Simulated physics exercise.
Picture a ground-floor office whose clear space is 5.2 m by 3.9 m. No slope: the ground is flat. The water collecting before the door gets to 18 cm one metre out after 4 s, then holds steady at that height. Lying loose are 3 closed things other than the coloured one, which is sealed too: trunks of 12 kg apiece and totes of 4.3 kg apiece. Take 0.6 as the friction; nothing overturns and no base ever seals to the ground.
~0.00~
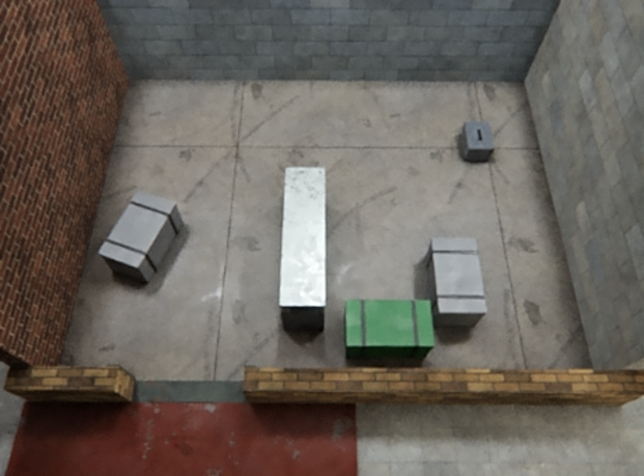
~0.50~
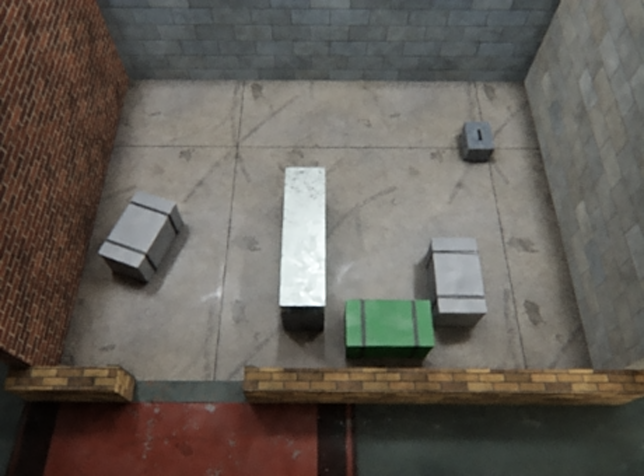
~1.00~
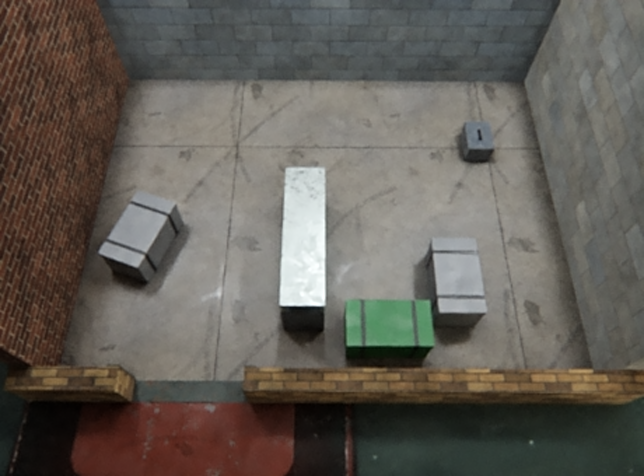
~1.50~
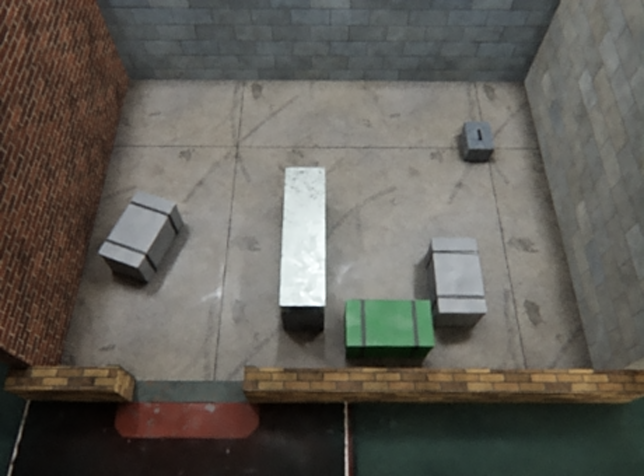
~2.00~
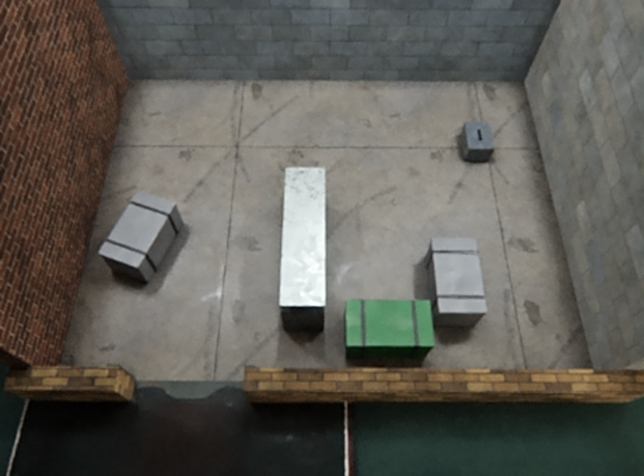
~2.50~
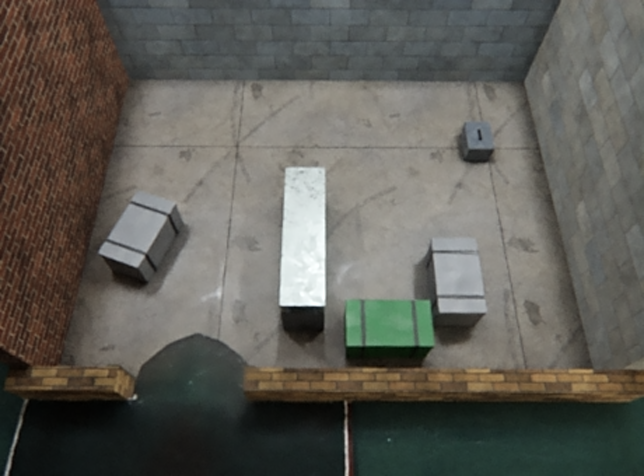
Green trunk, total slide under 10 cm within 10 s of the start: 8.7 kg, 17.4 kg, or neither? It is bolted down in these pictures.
Watching this, the lighter ballast does the job.
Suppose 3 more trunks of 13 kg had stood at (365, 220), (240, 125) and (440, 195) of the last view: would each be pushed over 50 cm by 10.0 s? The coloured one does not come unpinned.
Listed in turn, they go beneath the bar, over the bar, beneath the bar.
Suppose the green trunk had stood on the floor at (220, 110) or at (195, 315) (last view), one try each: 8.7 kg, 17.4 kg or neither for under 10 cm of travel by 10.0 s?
Taking them in turn, neither mass keeps it, and neither mass keeps it.
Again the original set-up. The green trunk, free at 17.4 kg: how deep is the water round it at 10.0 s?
Close to 1 cm deep.
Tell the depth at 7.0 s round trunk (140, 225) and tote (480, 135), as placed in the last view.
Depths: Near 4 cm, then near 0 cm.
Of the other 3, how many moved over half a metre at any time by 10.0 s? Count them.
My count gives 1.
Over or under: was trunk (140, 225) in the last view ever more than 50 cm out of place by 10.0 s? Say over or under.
Beyond the mark.
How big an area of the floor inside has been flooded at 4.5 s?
That flooded area is roughly 4.5 m2.
After 3.5 s the green trunk would be 0 cm from its start with 8.7 kg and 0 cm from its start with 17.4 kg; 0 cm of water round it then.
After 4.5 s the green trunk would be 0 cm from its start with 8.7 kg and 0 cm from its start with 17.4 kg; 0 cm of water round it then.
After 7.0 s the green trunk would be 0 cm from its start with 8.7 kg and 0 cm from its start with 17.4 kg; 0 cm of water round it then.
After 10.0 s the green trunk would be 0 cm from its start with 8.7 kg and 0 cm from its start with 17.4 kg; 1 cm of water round it then.
